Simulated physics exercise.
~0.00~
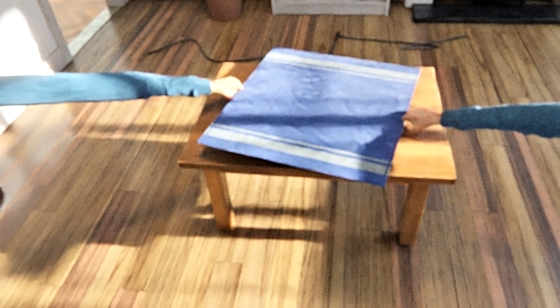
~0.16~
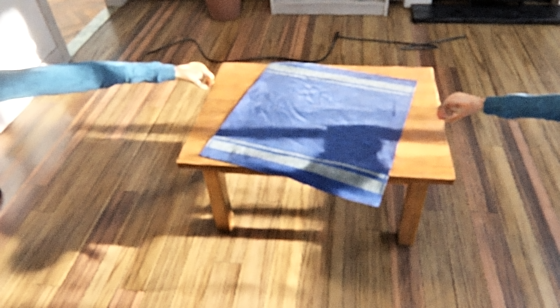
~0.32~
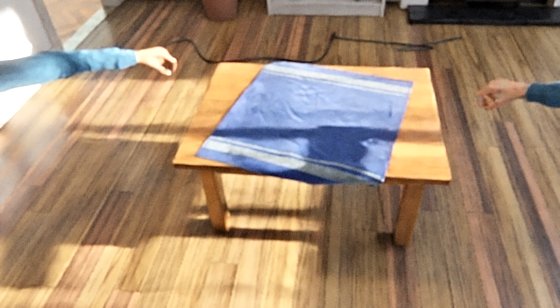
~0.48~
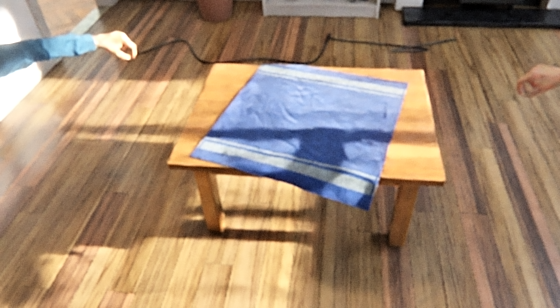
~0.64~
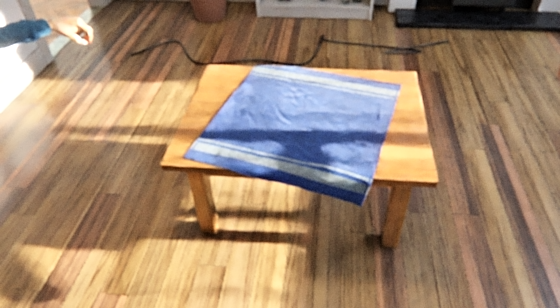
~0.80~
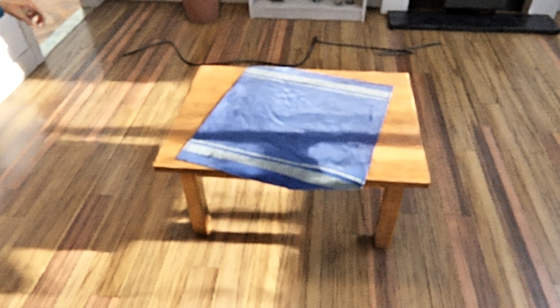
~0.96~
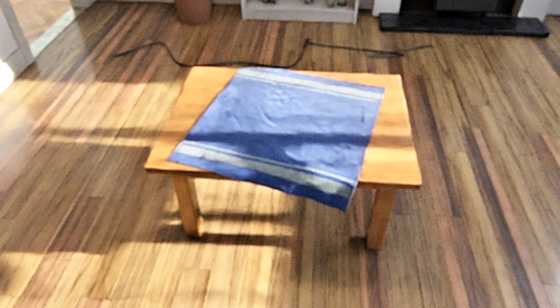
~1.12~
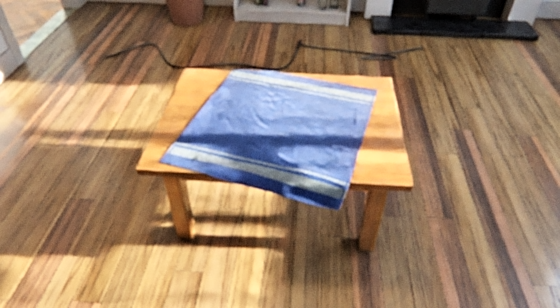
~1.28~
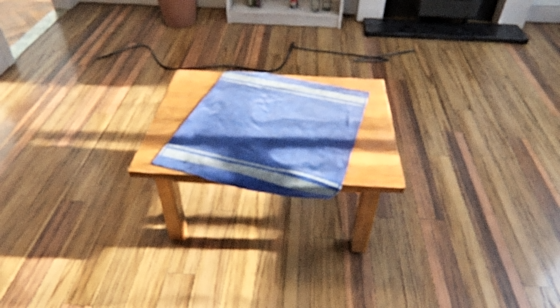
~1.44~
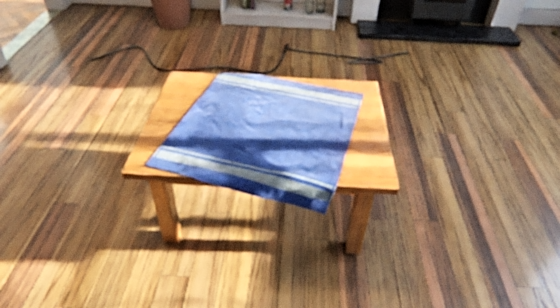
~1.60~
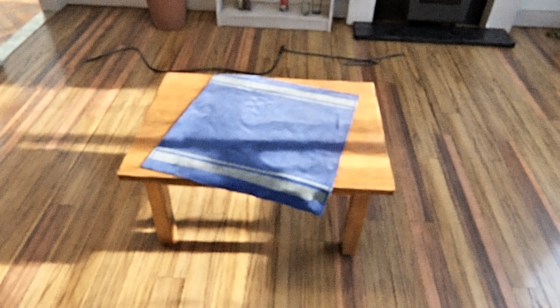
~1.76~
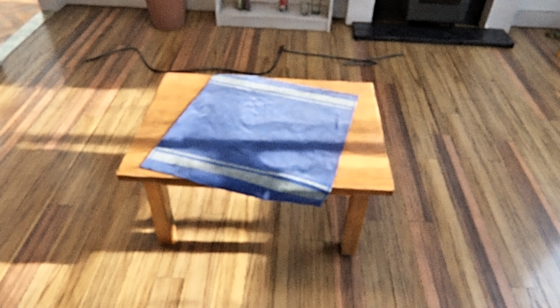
A blue cloth drops flat onto a small wooden table as two hands let go and withdraw.
